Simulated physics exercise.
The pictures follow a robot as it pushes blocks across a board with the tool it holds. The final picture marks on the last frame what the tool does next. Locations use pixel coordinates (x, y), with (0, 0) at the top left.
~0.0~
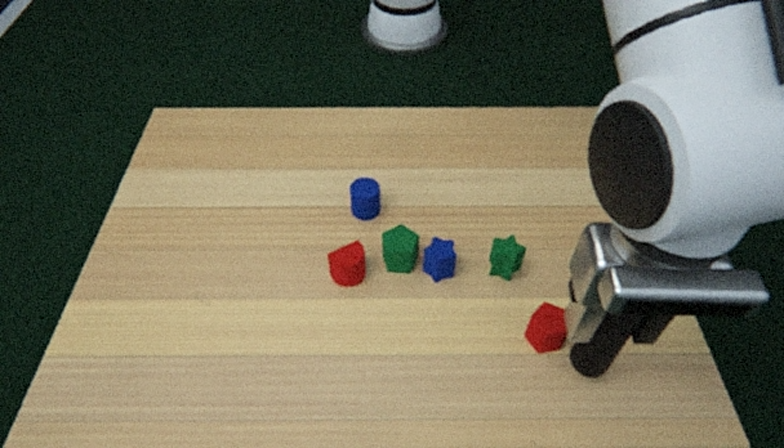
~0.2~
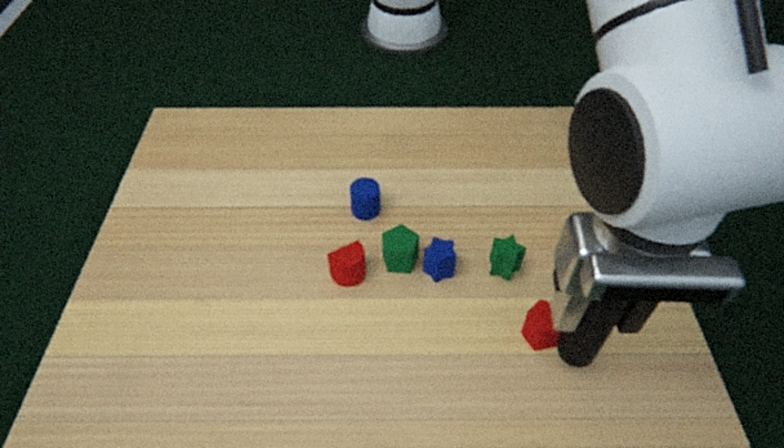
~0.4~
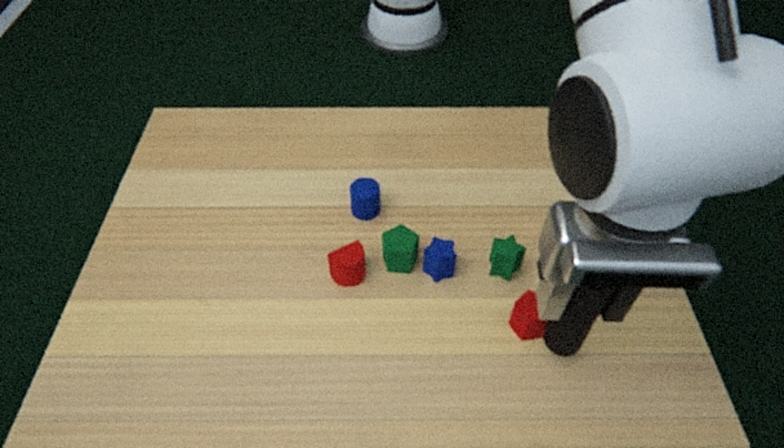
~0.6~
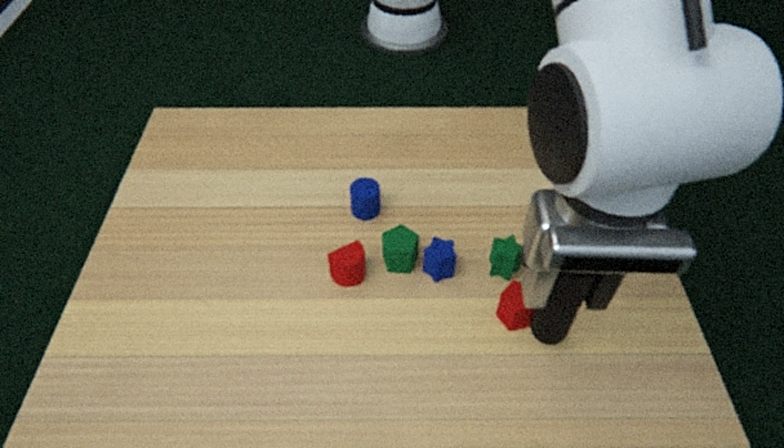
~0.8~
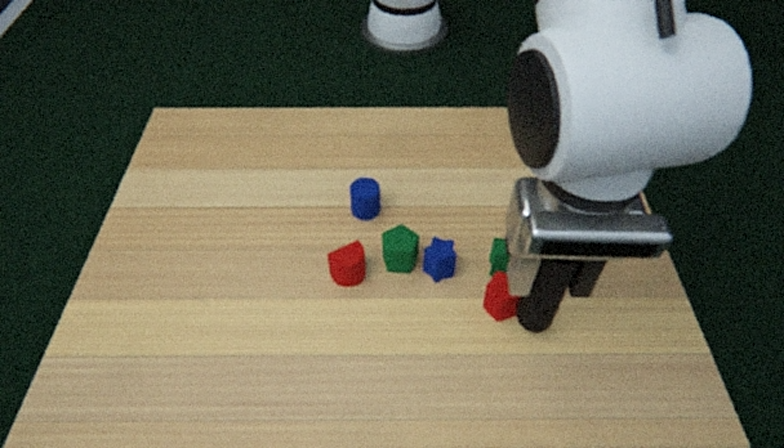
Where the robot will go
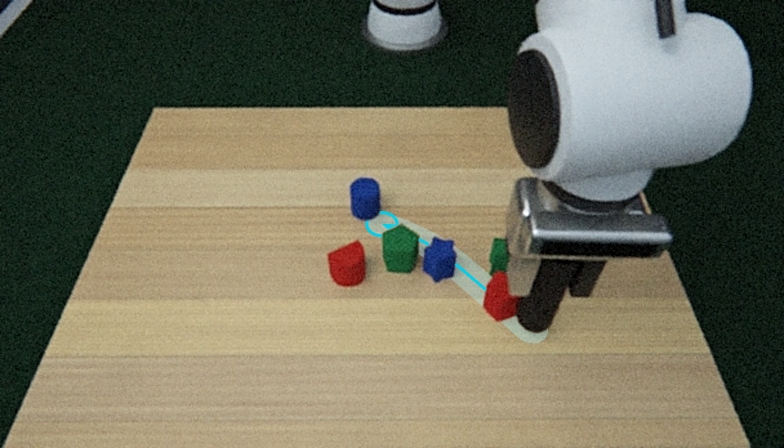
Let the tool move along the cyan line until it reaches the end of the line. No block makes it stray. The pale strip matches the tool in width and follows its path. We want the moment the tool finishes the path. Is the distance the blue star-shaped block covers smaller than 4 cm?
No.
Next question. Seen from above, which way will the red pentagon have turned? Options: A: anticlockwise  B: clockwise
Answer: A.
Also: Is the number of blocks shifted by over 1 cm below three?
Final answer: No.
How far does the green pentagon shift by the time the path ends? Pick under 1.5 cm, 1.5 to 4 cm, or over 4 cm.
Goes over 4 cm.
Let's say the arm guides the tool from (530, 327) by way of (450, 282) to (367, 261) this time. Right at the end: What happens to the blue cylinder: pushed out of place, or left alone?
Not moved.
The line goes from (530, 327) through (480, 285) and (433, 248) to (382, 224).
On the path given first. One third of the way, tool (481, 275); blue star-shaped block (431, 239), turned 20° anticlockwise; red pentagon (452, 256), turned 60° anticlockwise.
Two thirds of the way, tool (433, 237); green pentagon (378, 230), turned 45° anticlockwise; blue star-shaped block (406, 220), turned 15° clockwise; red pentagon (419, 248), turned 110° anticlockwise.
At the end, tool (382, 214); blue cylinder (351, 179); green pentagon (352, 227), turned 90° anticlockwise; blue star-shaped block (354, 201); red pentagon (419, 248), turned 110° anticlockwise.
